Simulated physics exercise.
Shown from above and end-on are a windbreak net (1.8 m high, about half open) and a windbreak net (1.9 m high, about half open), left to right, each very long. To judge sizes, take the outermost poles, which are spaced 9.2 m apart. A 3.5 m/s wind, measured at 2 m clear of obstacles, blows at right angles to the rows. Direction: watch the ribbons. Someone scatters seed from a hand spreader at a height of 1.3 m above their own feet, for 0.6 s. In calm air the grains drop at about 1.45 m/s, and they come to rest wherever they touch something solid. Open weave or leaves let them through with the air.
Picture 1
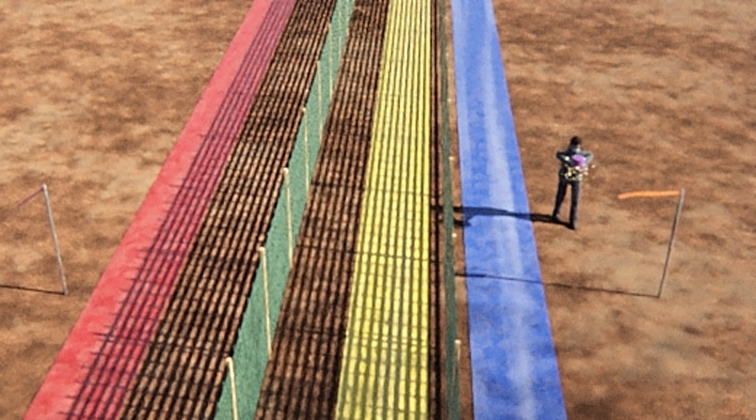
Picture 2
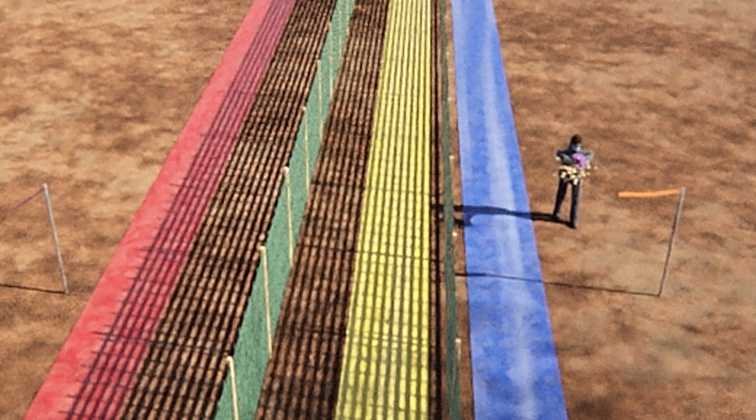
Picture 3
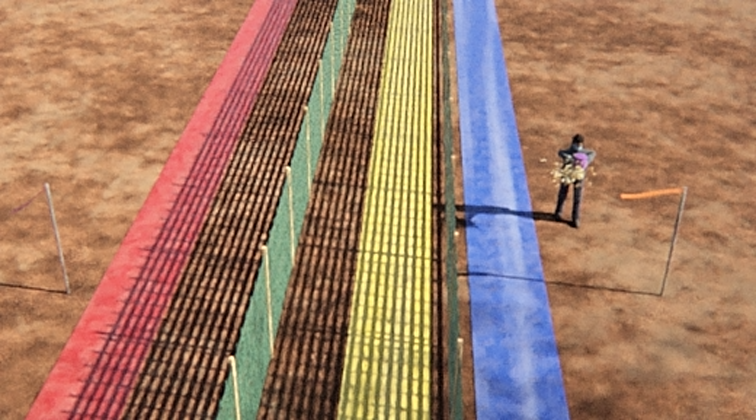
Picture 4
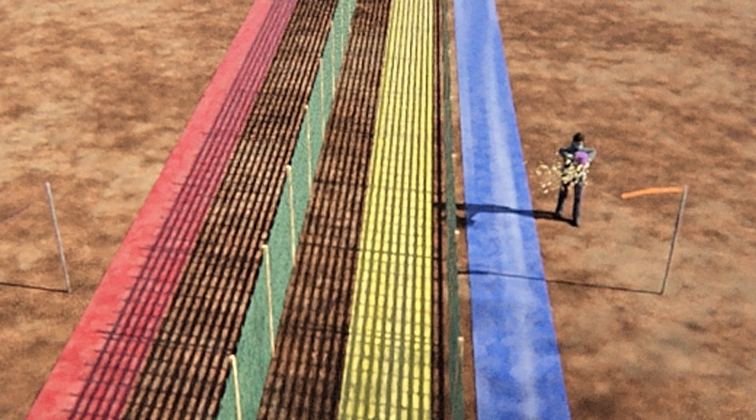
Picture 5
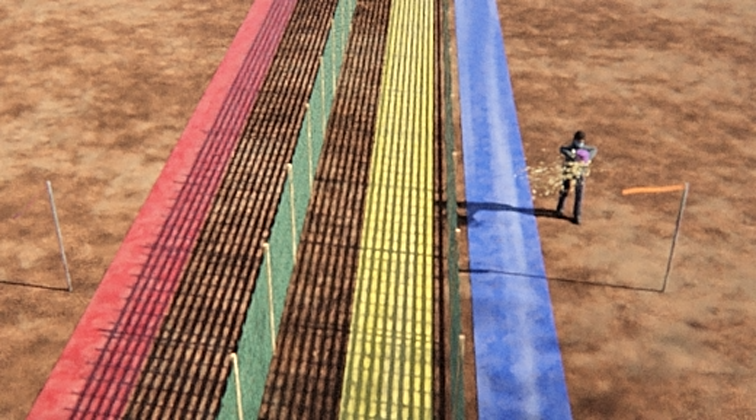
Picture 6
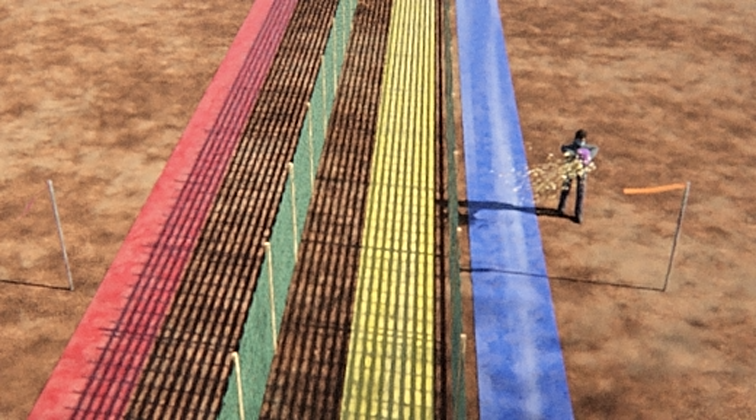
Bright red, yellow and blue strips run lengthwise up a bare brown field, seen from high above, with dark ridged rows and two green nets on posts between them. A dark-clothed person stands right of the blue strip, near a pole with an orange ribbon, while another pole stands far left. Pale grains appear at the person's hands and spread leftward in a widening scatter, while the view barely shifts.
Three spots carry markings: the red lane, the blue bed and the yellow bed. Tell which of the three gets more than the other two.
It is the blue one.
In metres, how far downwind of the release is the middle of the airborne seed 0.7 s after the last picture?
Around 1.5 m.
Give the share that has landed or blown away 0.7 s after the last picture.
Estimate: Some 30 percent.
Then, 0.7 s after the last picture, 0 % lies on the red lane, 25 % on the blue bed and 1 % on the yellow bed; 31 % has touched down or left; the middle of what still flies is 0.4 m above the low ground, near (487, 207).
Then, 1.5 s after the last picture, 0 % lies on the red lane, 47 % on the blue bed and 16 % on the yellow bed; 93 % has touched down or left.
Then, 3.0 s after the last picture, 0 % lies on the red lane, 47 % on the blue bed and 19 % on the yellow bed; 100 % has touched down or left.
Then, 7.5 s after the last picture, 0 % lies on the red lane, 47 % on the blue bed and 19 % on the yellow bed; 100 % has touched down or left.
Then, 44.5 s after the last picture, 0 % lies on the red lane, 47 % on the blue bed and 19 % on the yellow bed; 100 % has touched down or left.
